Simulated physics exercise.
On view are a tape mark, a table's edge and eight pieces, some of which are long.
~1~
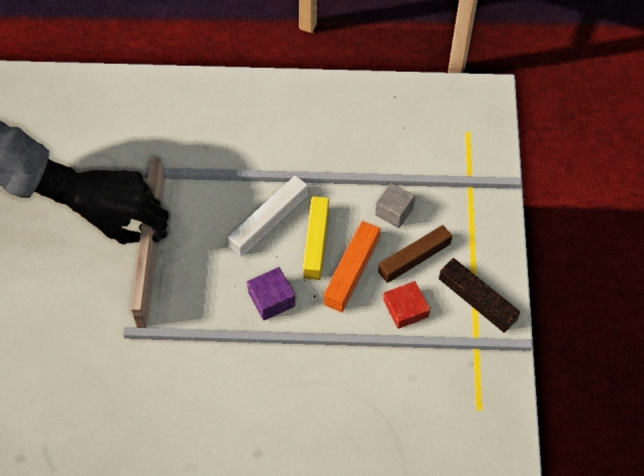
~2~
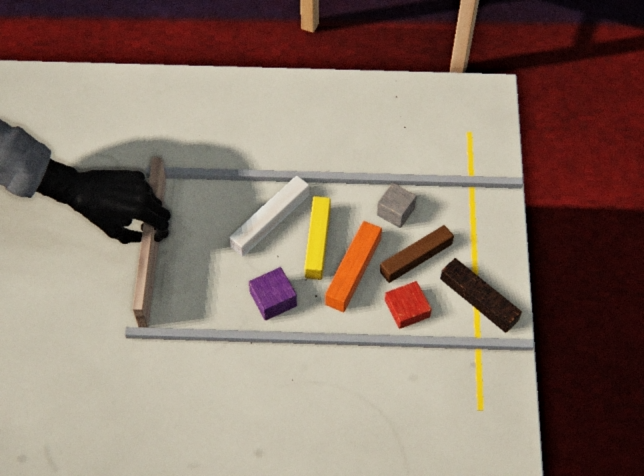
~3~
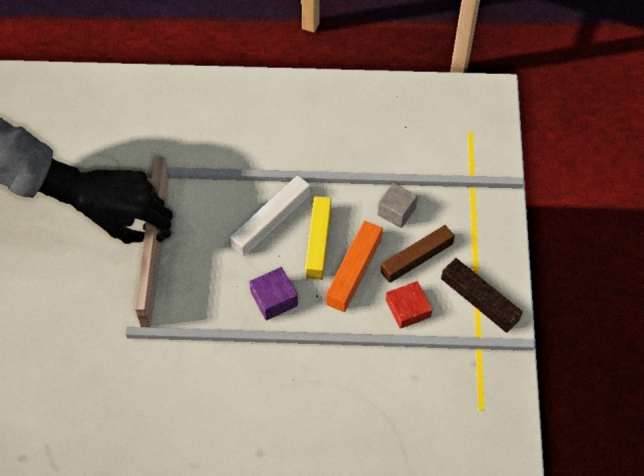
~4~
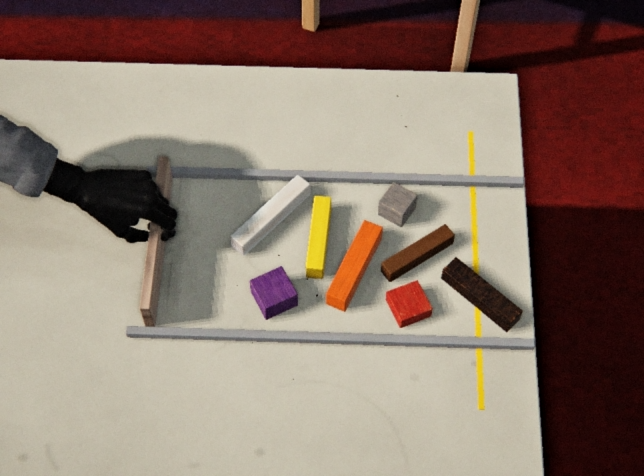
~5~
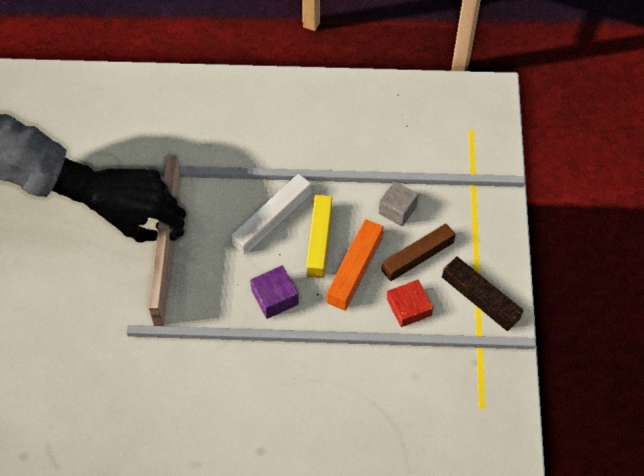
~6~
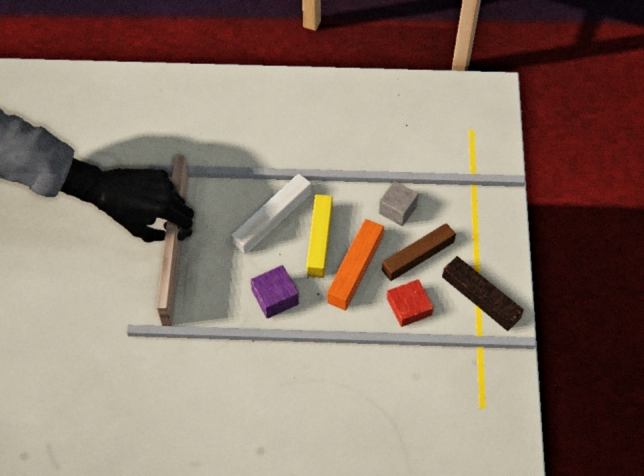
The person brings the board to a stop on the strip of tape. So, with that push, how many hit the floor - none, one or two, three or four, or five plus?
I'd say three or four.
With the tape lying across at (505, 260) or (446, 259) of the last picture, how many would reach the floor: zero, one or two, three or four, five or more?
5 or more, then 1 or 2.
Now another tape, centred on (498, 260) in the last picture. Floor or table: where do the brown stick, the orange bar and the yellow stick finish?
The brown stick topples off, the orange bar topples off, and the yellow stick stays put.
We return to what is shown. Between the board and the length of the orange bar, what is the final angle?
Some 0 degrees.
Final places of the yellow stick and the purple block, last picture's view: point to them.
Roughly (503, 241), and the other roughly (498, 307).
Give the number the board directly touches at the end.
It's 2.
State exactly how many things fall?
My count gives 3.
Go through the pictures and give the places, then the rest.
Black bar (479, 295); brown stick (415, 254); red block (406, 305); board (149, 241); tape (473, 262), in the first picture.
Brown stick (417, 254); yellow stick (318, 238), in the second picture.
Red block (409, 305); purple block (274, 294), in the third picture.
Black bar (481, 294); board (157, 240), in the fourth picture.
Brown stick (419, 252); grey block (398, 204), in the fifth picture.
Black bar (482, 293); brown stick (419, 252); red block (410, 303); board (173, 240); tape (477, 259), in the sixth picture.
Early on, none off yet; black bar at rest near (482, 293); brown stick at rest near (419, 252); red block at rest near (410, 303).
A while later, none off yet; black bar at rest near (482, 293); brown stick travelled a little near (439, 251); red block travelled a little near (427, 306).
Further along, none off yet; black bar travelled a little near (531, 293); brown stick travelled about its own width near (496, 248); red block travelled well along near (504, 310).
Finally, the number that fall off is three or four; lost, red block, brown stick and black bar.
